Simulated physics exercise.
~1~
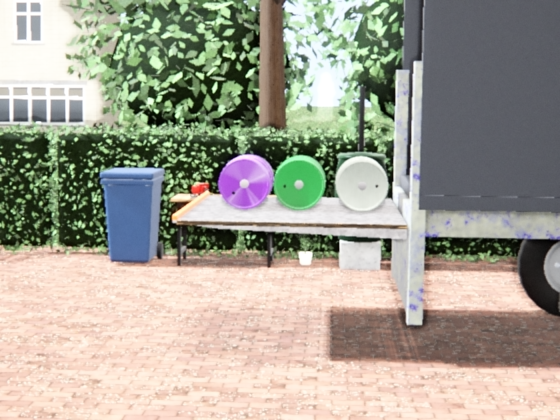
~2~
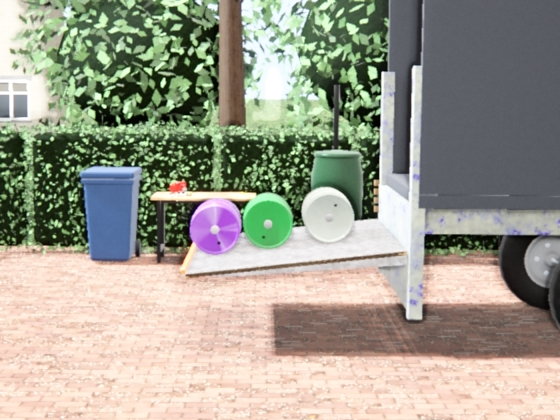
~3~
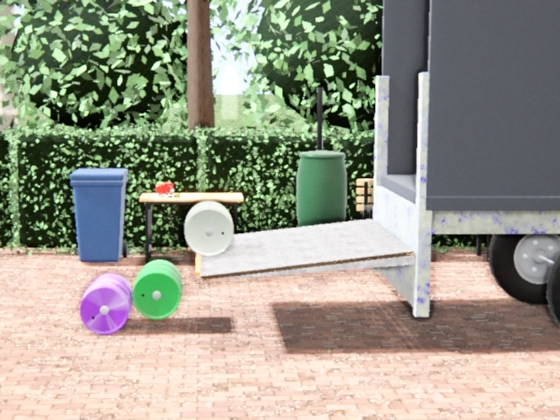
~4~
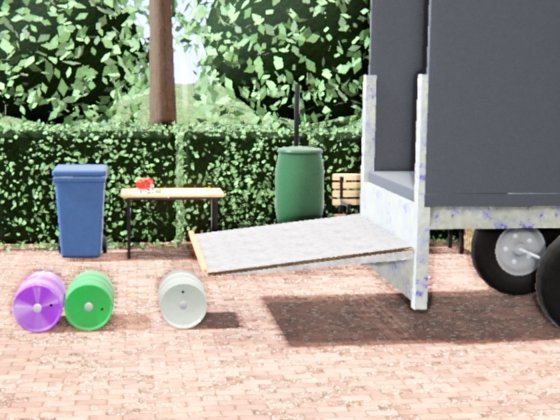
On a brick-paved yard beside a hedge, purple, green and white drums sit on a lorry's raised lift platform, which drops and tilts down to the left; they roll off its lower edge, purple and green ahead of white, and all end up on the paving.
